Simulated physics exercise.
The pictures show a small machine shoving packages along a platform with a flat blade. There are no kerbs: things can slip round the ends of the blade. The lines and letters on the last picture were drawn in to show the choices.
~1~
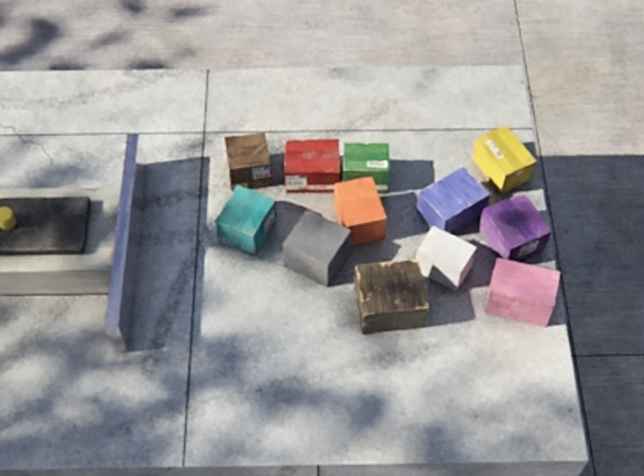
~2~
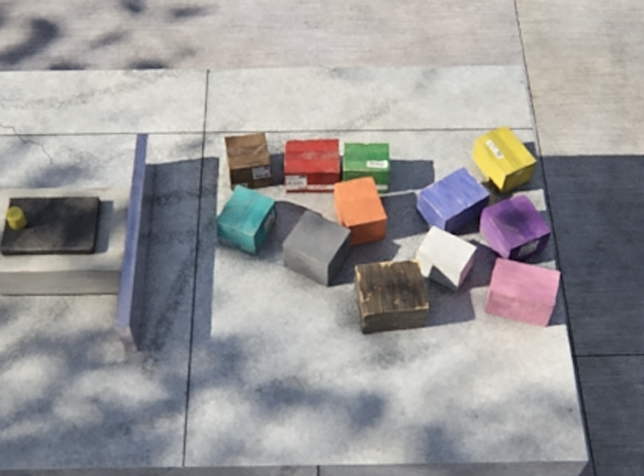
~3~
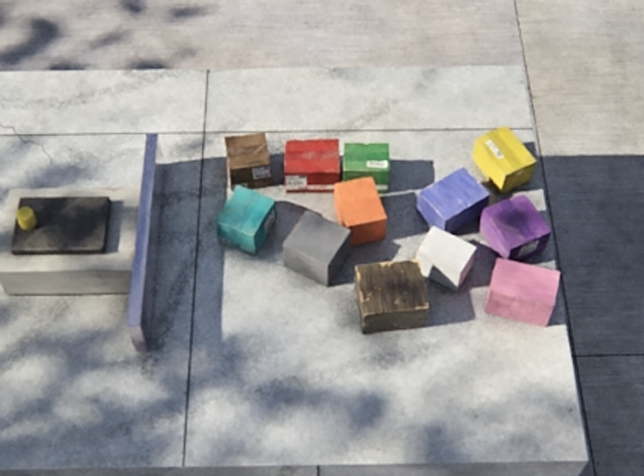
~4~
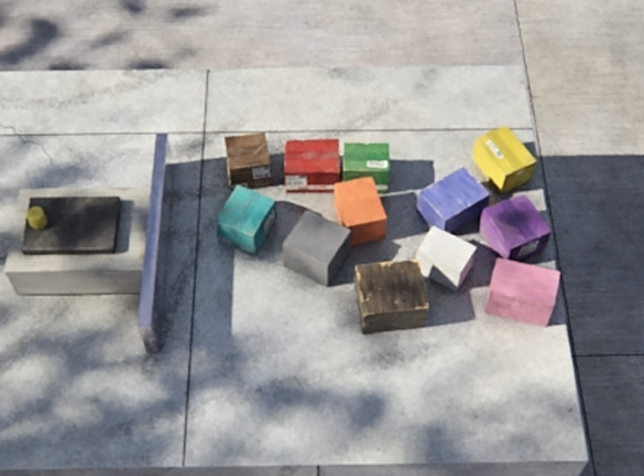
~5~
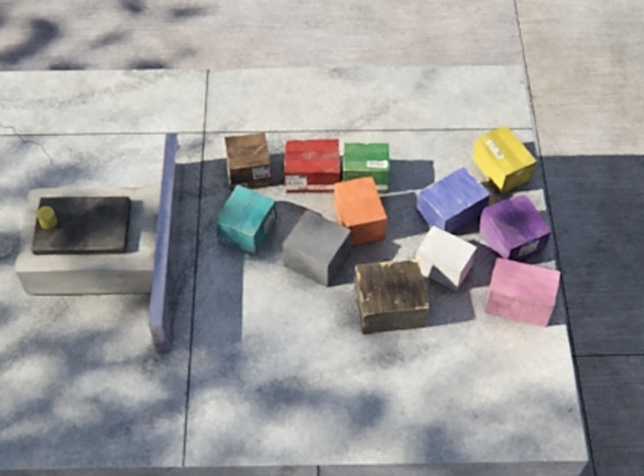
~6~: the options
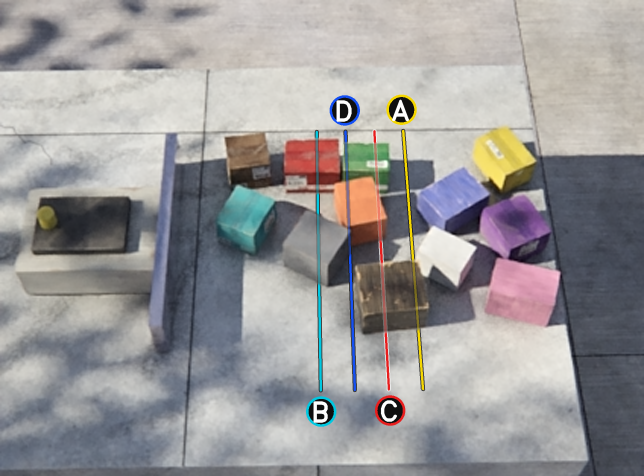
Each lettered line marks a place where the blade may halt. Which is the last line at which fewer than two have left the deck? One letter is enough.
At A, and not beyond.
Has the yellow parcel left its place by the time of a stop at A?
Yes.
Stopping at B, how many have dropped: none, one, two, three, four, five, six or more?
The count is none.
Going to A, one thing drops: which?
The yellow parcel.
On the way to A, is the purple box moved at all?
By then, yes.
On the marked copy, A at (412, 249); B at (319, 250); C at (381, 250); D at (350, 250).
With A. Early on, robot (178, 223); brown parcel (284, 161); red parcel (332, 167).
Further on, robot (267, 222); yellow parcel (507, 158); green parcel (464, 163).
At the end, robot (336, 221); yellow parcel over the edge; green parcel (525, 152); one fallen.
As for the rest, B is within the limit but short; C is within the limit but short; D is within the limit but short.
